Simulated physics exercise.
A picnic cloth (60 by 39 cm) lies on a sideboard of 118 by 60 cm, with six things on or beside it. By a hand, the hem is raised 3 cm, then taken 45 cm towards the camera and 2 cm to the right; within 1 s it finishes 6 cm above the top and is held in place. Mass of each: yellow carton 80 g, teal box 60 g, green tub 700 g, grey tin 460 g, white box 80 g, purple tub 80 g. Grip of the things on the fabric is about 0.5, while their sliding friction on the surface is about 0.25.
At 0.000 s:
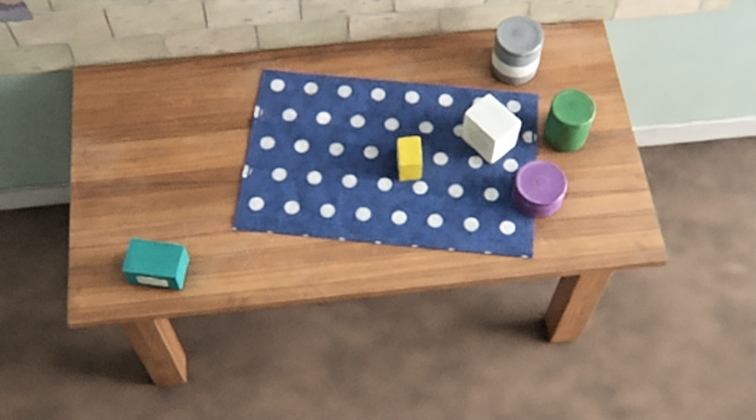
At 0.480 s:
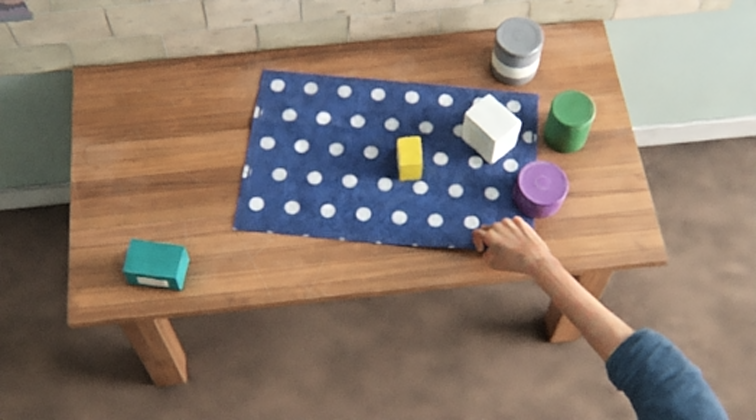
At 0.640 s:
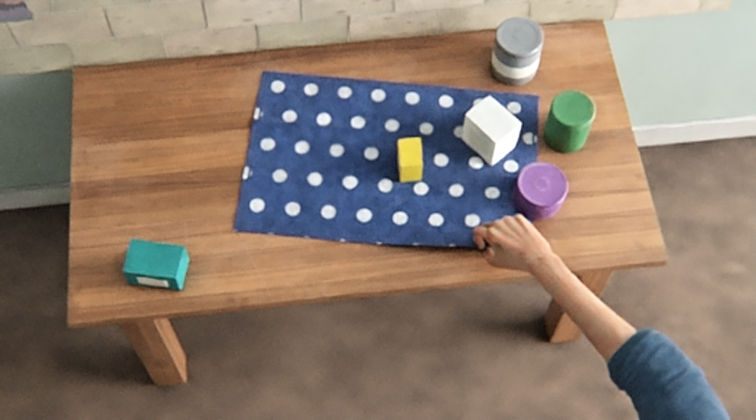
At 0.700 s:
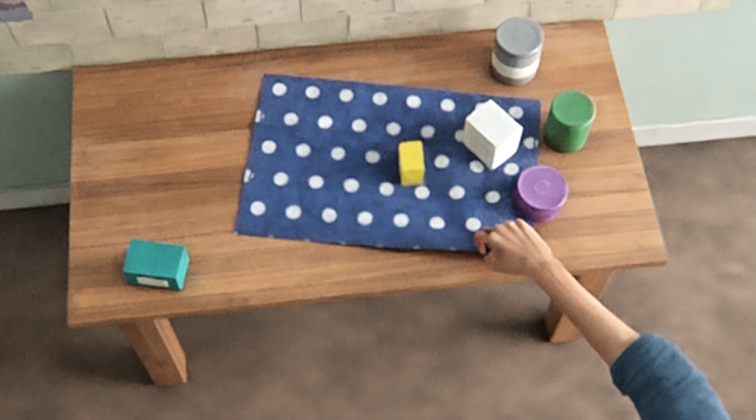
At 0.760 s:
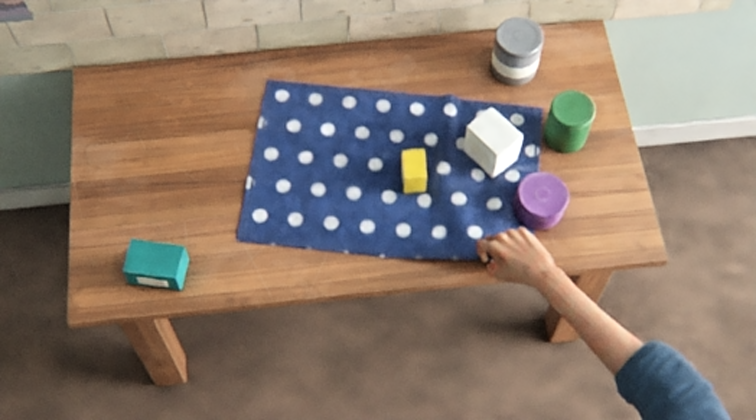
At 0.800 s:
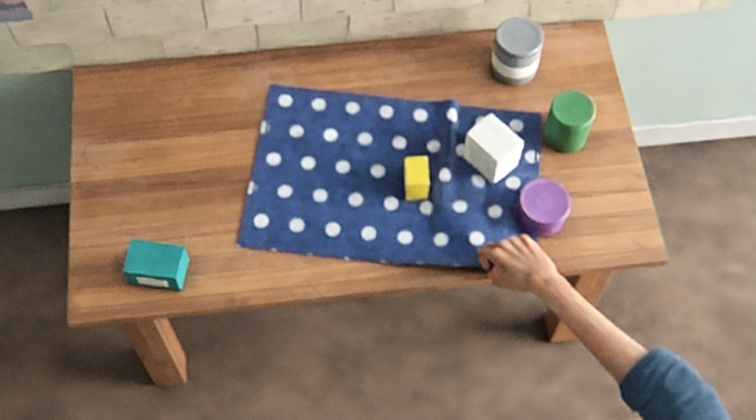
On a wooden table, a hand reached in and gripped the front edge of a spotted blue cloth, then pulled it slightly forward, and the yellow, white and purple things shifted along with it.
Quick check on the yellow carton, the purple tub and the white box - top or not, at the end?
End state: Yellow carton not on top, purple tub not on top, white box not on top.
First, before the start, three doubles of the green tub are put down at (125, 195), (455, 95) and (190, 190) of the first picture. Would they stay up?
In order: Holds on; holds on; holds on.
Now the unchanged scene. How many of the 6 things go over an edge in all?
All told, 3.
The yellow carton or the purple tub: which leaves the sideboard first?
I'd pick the purple one.
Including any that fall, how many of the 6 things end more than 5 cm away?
I make it 3.
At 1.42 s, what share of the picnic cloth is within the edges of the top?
I'd say close to 0 per cent of it.
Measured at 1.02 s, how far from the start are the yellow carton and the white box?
About: Yellow carton 20 cm, white box 15 cm.
At 1.0 s, 80 % of the picnic cloth is still over the top; yellow carton 18 cm off its start, white box 17 cm off its start, purple tub 17 cm off its start.
At 1.2 s, 45 % of the picnic cloth is still over the top; yellow carton 32 cm off its start, purple tub over the edge, white box 32 cm off its start.
At 1.4 s, 0 % of the picnic cloth is still over the top; yellow carton over the edge, white box over the edge, purple tub over the edge.
At 1.6 s, 0 % of the picnic cloth is still over the top; yellow carton over the edge, white box over the edge, purple tub over the edge.
At 3.2 s, 0 % of the picnic cloth is still over the top; white box over the edge, yellow carton over the edge, purple tub over the edge.
